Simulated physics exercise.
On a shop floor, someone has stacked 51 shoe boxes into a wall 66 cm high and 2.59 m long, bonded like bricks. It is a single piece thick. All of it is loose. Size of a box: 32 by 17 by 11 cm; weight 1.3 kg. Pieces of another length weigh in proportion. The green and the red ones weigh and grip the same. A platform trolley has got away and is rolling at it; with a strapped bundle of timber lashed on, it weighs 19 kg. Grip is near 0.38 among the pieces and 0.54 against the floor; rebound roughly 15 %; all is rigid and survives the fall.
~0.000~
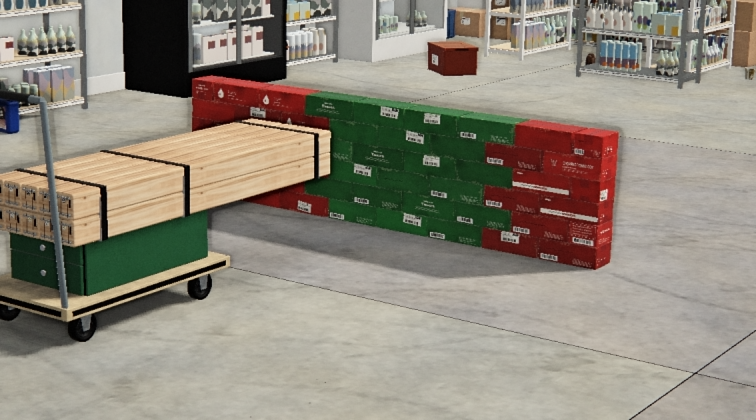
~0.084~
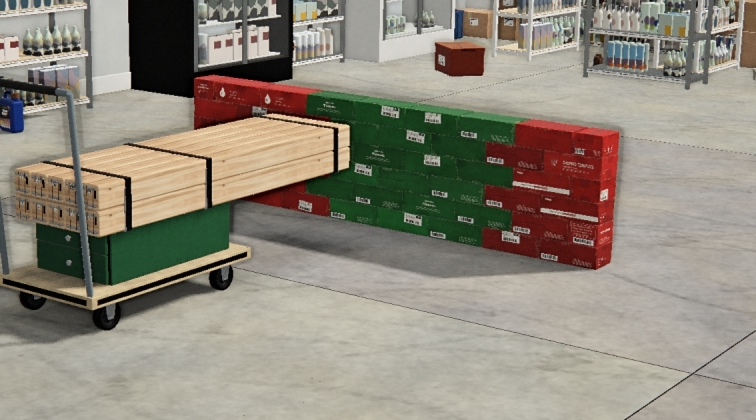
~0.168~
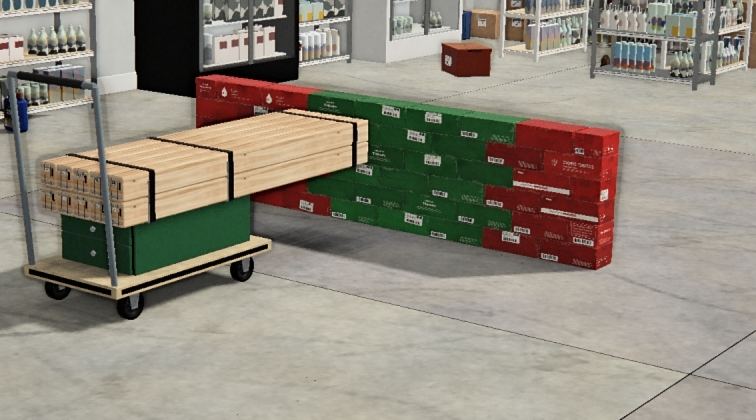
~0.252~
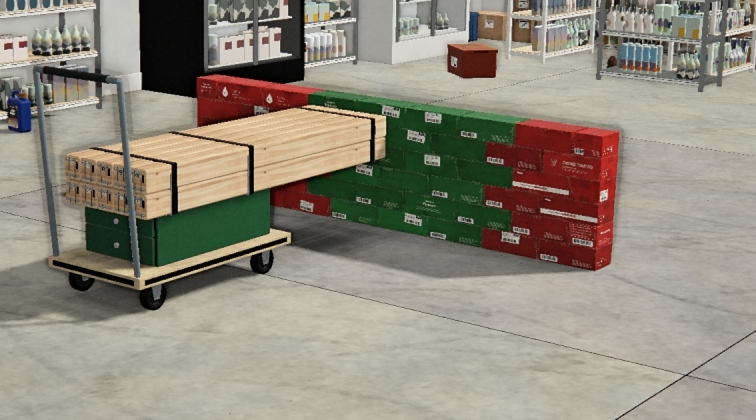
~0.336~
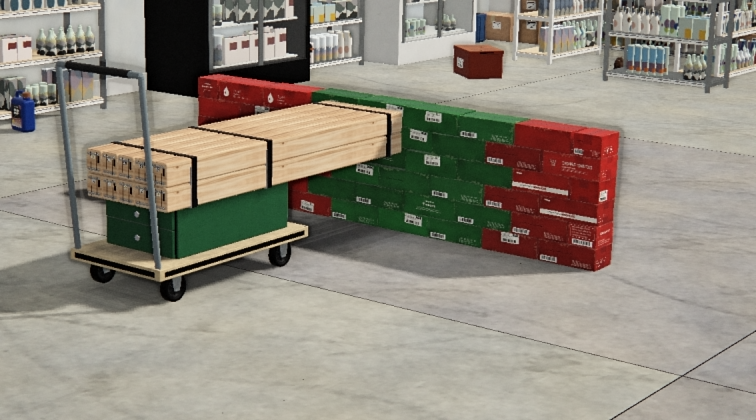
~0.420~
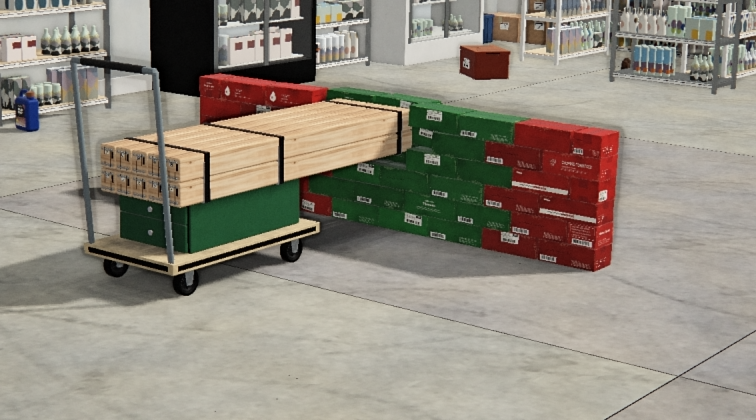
On the pale concrete floor of a shop lined with stocked shelves, the view looks down from a raised angle. A low wall of red and green boxes, green in the middle and red at both ends, stands behind a platform trolley at left carrying strapped timber on a green box. The trolley rolls rightward until the timber's far end meets the green section, as the camera shifts slightly.
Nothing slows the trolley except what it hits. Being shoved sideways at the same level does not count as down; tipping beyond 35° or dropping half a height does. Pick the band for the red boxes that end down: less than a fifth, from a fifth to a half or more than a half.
The part is less than a fifth.
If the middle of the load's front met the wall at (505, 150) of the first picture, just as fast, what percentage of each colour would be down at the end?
In that case red 20, green 20 per cent.
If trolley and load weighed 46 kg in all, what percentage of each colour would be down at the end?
In that case red 10, green 30 per cent.
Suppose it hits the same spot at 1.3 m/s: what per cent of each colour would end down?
Then red 10, green 30 per cent.
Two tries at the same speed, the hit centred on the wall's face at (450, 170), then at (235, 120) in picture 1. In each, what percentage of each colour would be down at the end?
Red 20 then 30, green 60 then 0 per cent.
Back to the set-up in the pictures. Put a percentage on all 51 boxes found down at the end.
About 20 per cent.
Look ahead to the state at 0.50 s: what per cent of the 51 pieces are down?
At that moment 0 per cent.
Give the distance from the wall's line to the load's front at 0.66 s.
Roughly 35 cm.
After 0.50 s, load 20 cm past the wall's line, still rolling; none of the 30 red boxes down (0 of 51 in all colours); top red box unmoved; top green box 12° from how it stood.
After 0.66 s, load 35 cm past the wall's line, still rolling; 1 of the 30 red boxes down (7 of 51 in all colours); top red box unmoved; top green box 39° from how it stood, 23 cm lower.
After 0.92 s, load 59 cm past the wall's line, still rolling; 2 of the 30 red boxes down (9 of 51 in all colours); top red box unmoved; top green box upside down.
After 1.28 s, load 86 cm past the wall's line, still rolling; 2 of the 30 red boxes down (9 of 51 in all colours); top red box unmoved; top green box 55 cm lower.
In the end (2.1 s), load 89 cm past the wall's line, stopped; 2 of the 30 red boxes down (9 of 51 in all colours); top red box unmoved; top green box 55 cm lower. That is 7 per cent. From the last view, middles, top red box near (251, 91), top green box near (406, 158).
